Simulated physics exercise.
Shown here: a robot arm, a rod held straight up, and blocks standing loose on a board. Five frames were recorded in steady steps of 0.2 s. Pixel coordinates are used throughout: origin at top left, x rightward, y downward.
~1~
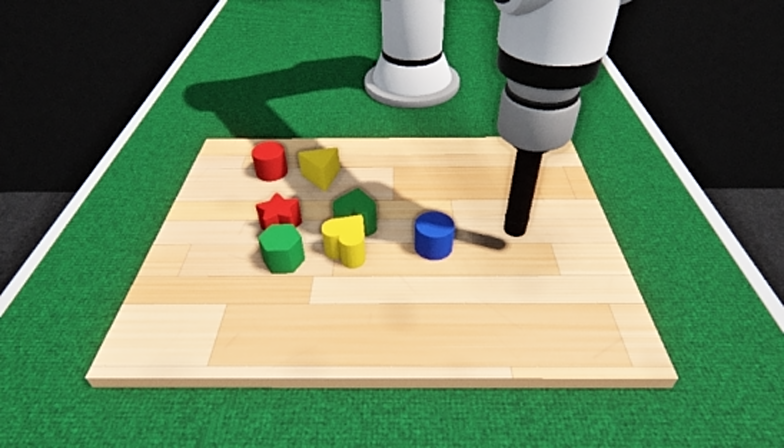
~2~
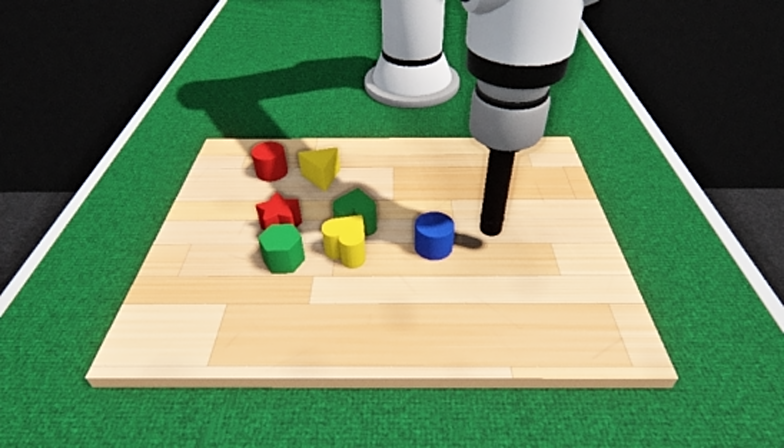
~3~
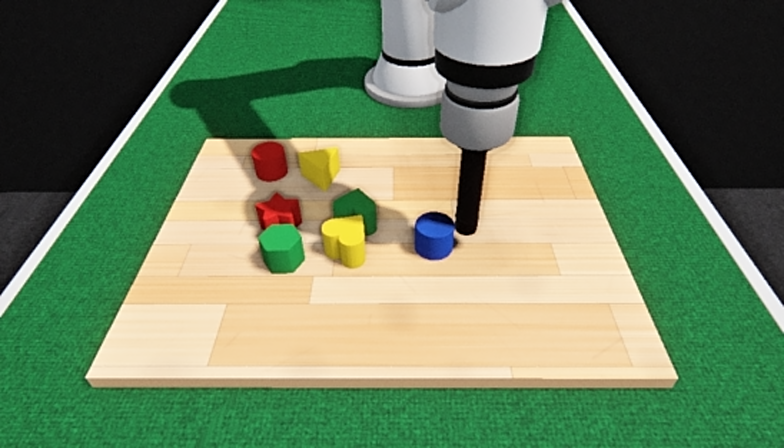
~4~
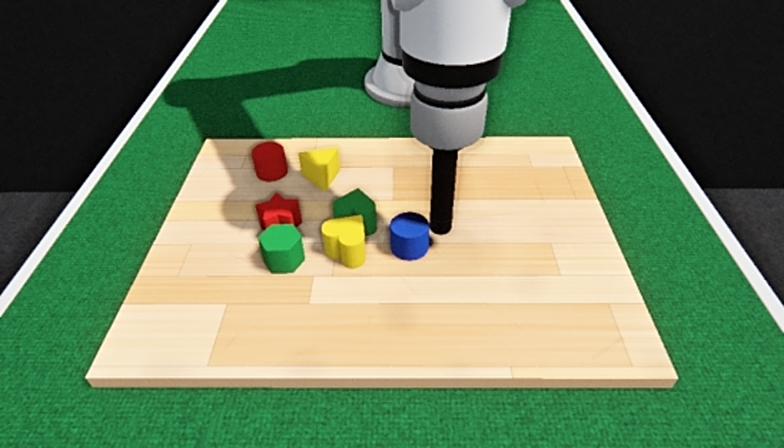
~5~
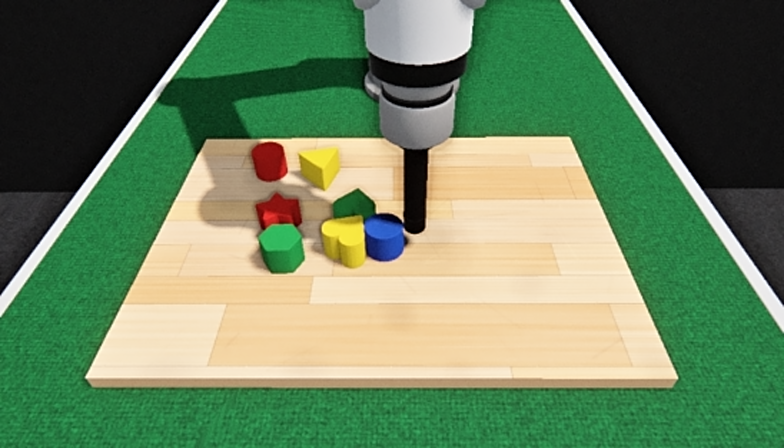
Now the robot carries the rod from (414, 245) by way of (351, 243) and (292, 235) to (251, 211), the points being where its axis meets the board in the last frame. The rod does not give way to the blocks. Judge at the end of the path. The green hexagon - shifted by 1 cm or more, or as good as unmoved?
That block slides.
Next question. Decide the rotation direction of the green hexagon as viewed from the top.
From above, clockwise.
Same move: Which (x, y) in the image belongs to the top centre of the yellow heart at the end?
The answer is (254, 259).
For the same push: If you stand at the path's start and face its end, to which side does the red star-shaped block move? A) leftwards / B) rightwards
B (rightwards)
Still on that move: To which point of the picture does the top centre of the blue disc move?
If I read the scene right, the answer is (273, 231).
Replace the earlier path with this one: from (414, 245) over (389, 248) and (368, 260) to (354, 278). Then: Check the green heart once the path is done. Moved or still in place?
It is left in place.
On the path given first. One third of the way, rod at (350, 226); green hexagon at (238, 245), turned 30° clockwise; yellow heart at (284, 242), turned 20° anticlockwise; blue disc at (319, 229).
Two thirds of the way, rod at (288, 218); red star-shaped block at (265, 204), turned 20° clockwise; green hexagon at (219, 250), turned 60° clockwise; yellow heart at (254, 259), turned 50° anticlockwise; blue disc at (273, 231).
At the end, rod at (247, 195); red star-shaped block at (222, 186); green hexagon at (219, 250), turned 60° clockwise; yellow heart at (254, 259), turned 50° anticlockwise; blue disc at (273, 231).
